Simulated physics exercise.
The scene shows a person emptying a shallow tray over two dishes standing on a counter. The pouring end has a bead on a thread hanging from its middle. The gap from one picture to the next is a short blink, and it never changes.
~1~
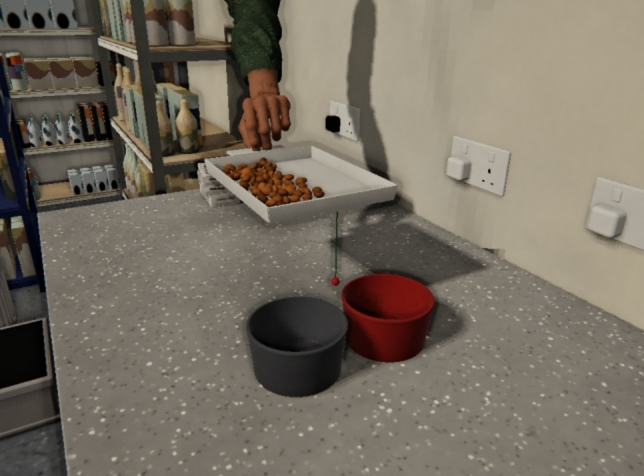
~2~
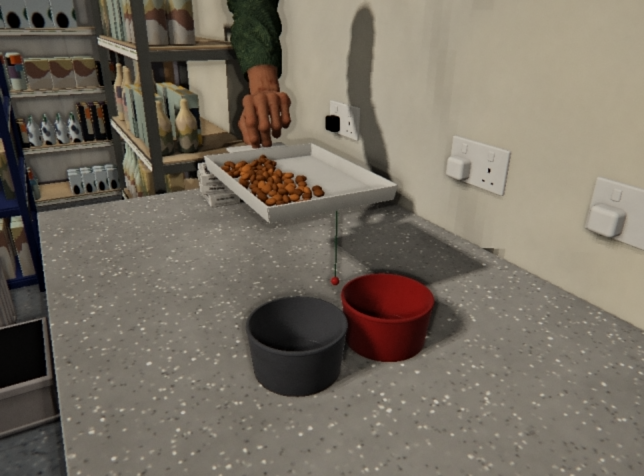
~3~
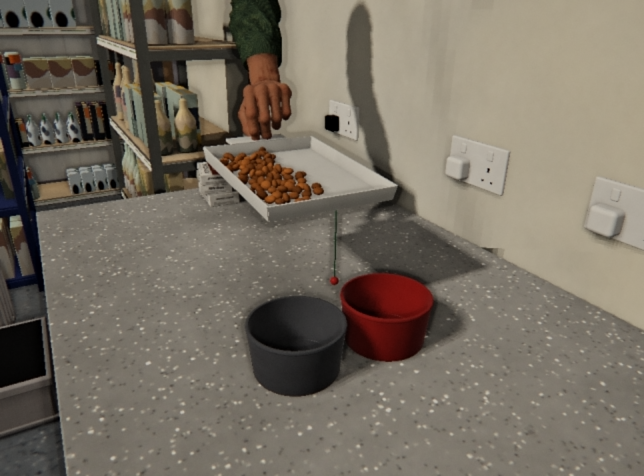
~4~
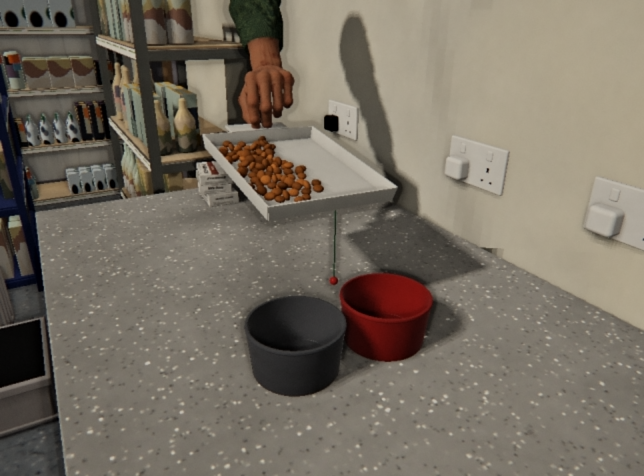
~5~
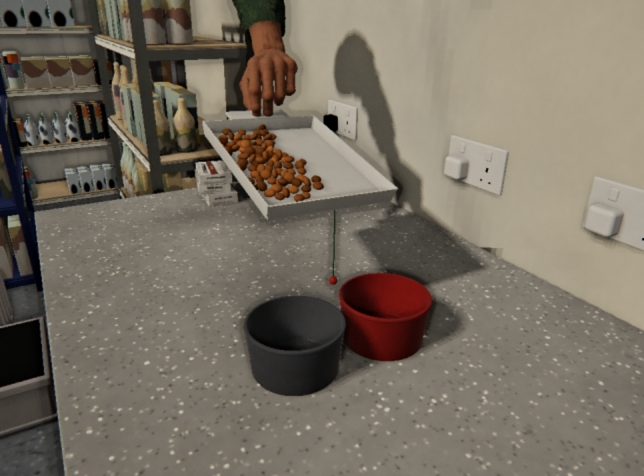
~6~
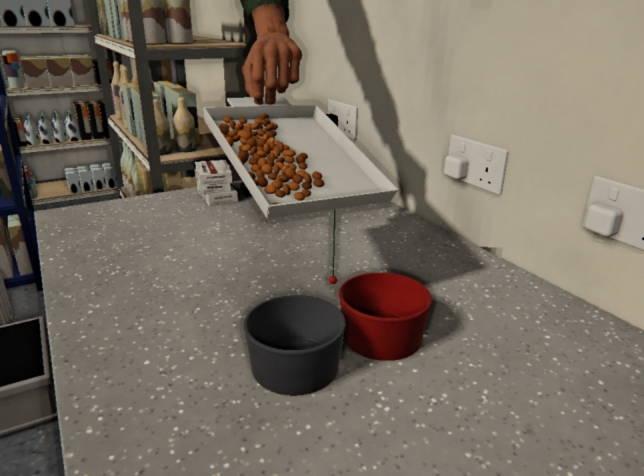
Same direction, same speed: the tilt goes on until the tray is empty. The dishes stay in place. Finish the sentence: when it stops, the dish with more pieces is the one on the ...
Right.
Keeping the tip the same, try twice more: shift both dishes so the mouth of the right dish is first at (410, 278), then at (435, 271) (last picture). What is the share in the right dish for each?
20 %, then 0 %.
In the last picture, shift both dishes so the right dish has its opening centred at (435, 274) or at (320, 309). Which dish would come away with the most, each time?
First try: The leftmost dish. Second try: The rightmost dish.
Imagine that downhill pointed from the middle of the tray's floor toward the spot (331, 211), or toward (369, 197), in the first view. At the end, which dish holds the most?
First case: The dish at left. Second case: The dish at right.
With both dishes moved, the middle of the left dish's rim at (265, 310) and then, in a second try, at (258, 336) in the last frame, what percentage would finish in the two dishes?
Near 40 and 70 percent respectively.
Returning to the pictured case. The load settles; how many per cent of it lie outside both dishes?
About 10 %.
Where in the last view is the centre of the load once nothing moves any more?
Roughly pixel (377, 338).
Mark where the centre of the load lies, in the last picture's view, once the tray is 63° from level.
The centre of the load shows up near (332, 190) in the last view.
Just after the last frame, tray tipped steeply; almost all on the tray; just a few in the right dish.
A moment on, tray tipped past a quarter turn; roughly two thirds on the tray; about a tenth in the left dish; roughly a quarter in the right dish; just a few outside both; just a few in the air.
Further on, tray tipped past a quarter turn; roughly a quarter in the left dish; roughly two thirds in the right dish; about a tenth outside both.
When it is over, tray tipped past a quarter turn; roughly a quarter in the left dish; roughly two thirds in the right dish; about a tenth outside both.
